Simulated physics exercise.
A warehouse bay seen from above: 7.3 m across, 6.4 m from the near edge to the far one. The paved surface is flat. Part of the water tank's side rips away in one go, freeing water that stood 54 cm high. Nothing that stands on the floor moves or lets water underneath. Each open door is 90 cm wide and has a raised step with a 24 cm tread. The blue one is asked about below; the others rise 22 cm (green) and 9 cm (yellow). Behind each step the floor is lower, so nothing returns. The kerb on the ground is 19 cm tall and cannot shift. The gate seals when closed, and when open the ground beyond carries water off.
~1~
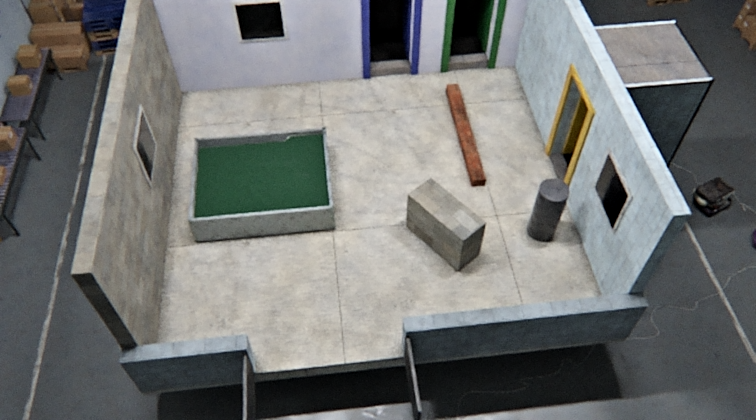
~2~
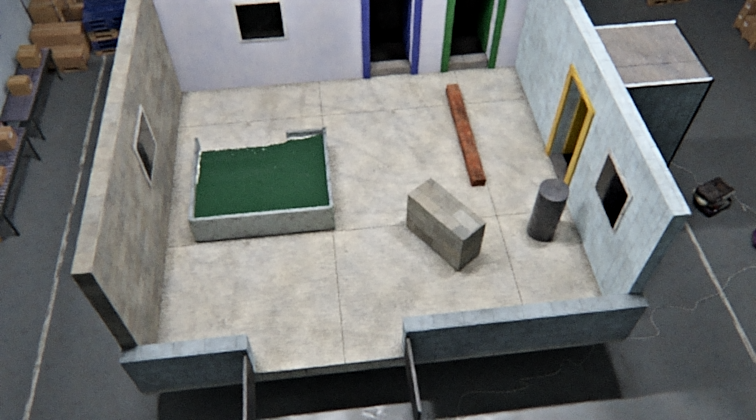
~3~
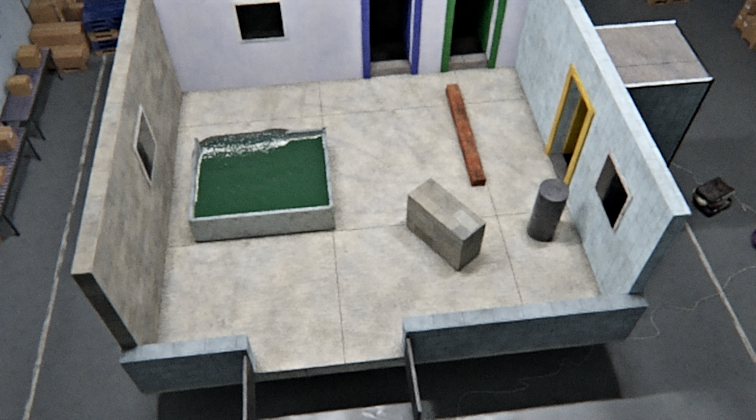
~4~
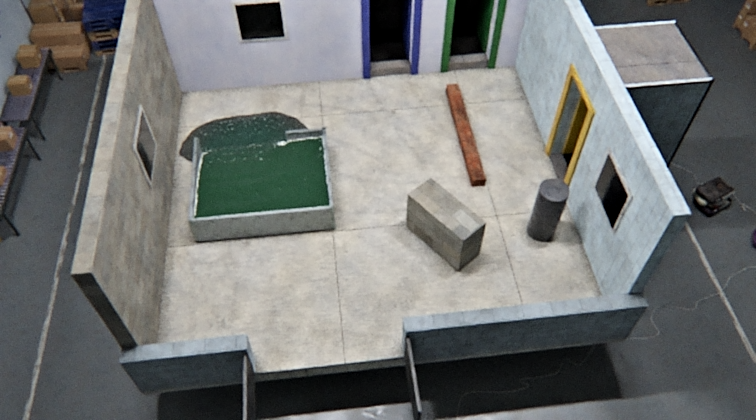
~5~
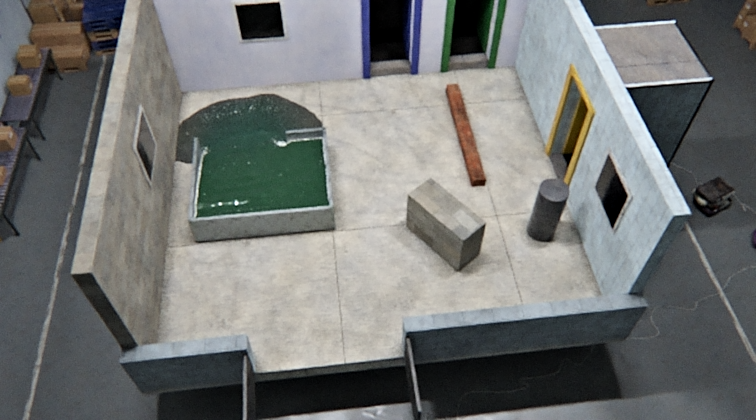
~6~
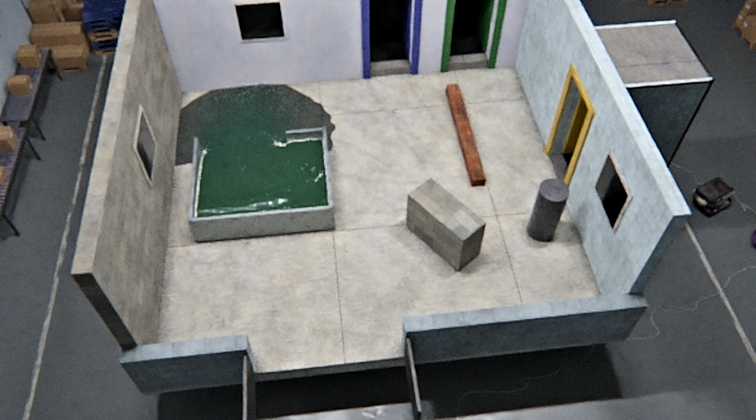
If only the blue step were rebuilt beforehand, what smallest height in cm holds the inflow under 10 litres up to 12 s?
About 5.5 cm.
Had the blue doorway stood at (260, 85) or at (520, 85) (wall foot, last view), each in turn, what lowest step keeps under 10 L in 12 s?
Roughly 31 and 13.5 cm.
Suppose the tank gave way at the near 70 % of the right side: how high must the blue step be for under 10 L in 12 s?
About 11.5 cm.
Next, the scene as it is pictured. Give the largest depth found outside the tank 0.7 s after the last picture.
About 42 cm.
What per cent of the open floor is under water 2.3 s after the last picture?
Near 30 per cent is wet.
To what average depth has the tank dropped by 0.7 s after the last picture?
Roughly 33 cm on average.
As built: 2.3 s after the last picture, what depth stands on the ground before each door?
In cm: Green 3, blue 6, yellow 0.
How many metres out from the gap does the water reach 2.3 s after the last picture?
Roughly 5.6 m.
Then, 0.7 s after the last picture water covers 15 % of the floor, deepest (42 cm) near (182, 95); it has not reached the blue door.
Then, 2.3 s after the last picture water covers 30 % of the floor, deepest (27 cm) near (223, 133); 6 cm at the blue door, 0 litres in over its 21 cm step.
Then, 11.3 s after the last picture water covers 95 % of the floor, deepest (10 cm) near (520, 330); 6 cm at the blue door, 0 litres in over its 21 cm step.
At the blue door as built, the water peaked near 7 cm, 9.9 s after the last picture.
With a step of 4.5 cm, 19 litres would have come in within the 12 s; with 6.5 cm, 3 litres. So under 10 litres takes about 5.5 cm.
